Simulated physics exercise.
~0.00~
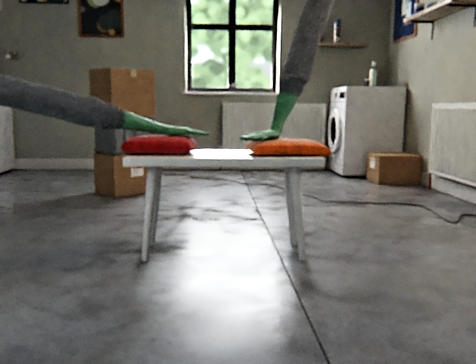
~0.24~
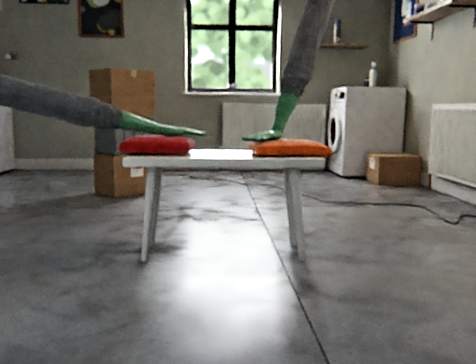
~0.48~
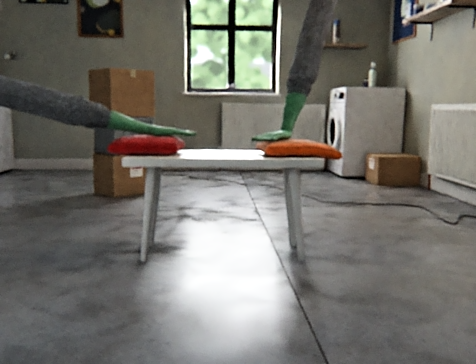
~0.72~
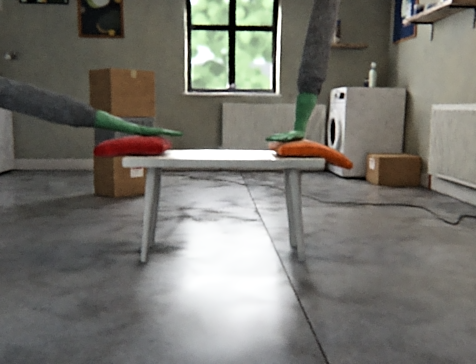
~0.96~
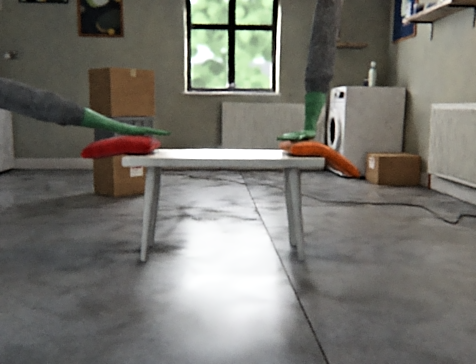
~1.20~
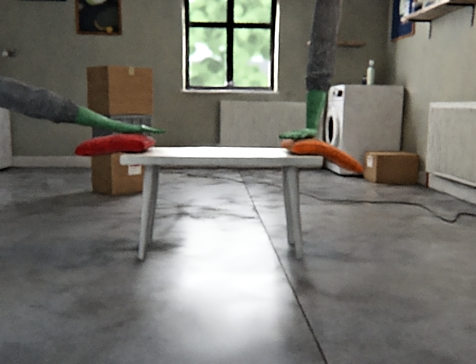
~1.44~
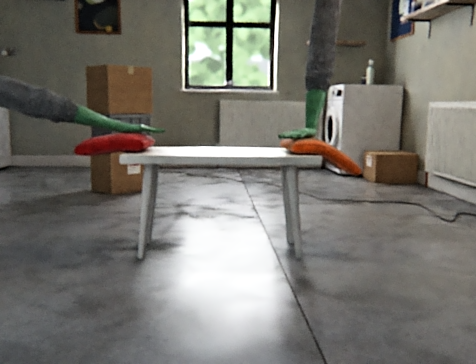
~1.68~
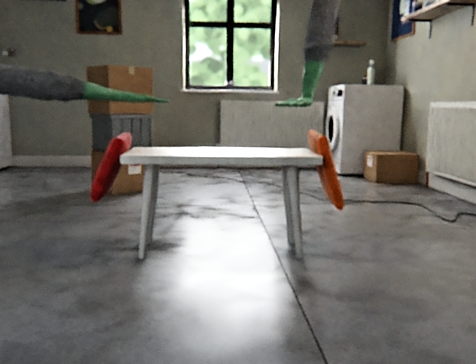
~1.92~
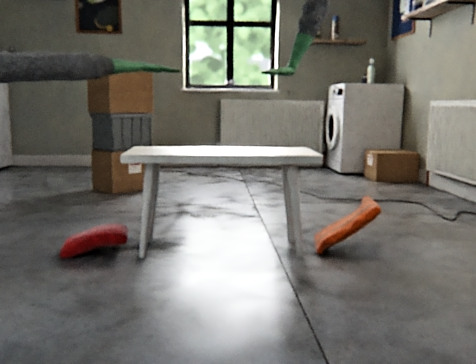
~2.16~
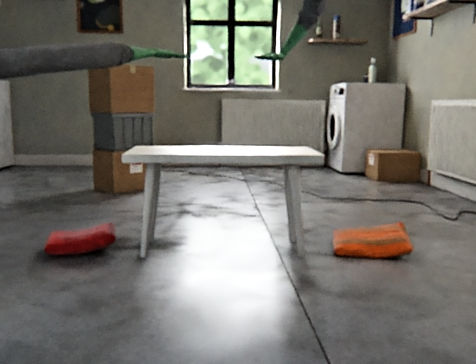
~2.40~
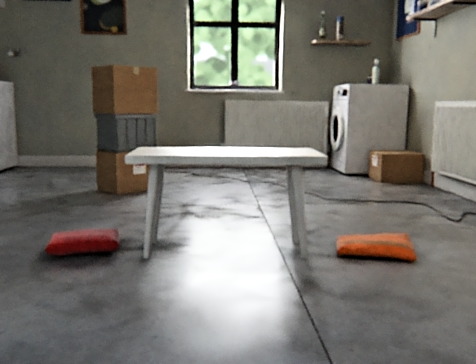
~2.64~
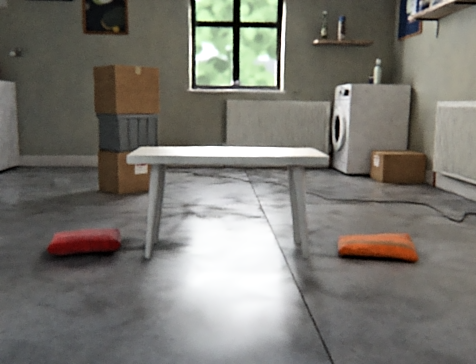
A red sack and an orange folded cloth were slid apart by two green-gloved hands to opposite ends of a low white table, then tipped off when the hands let go, ending up on the floor on either side.
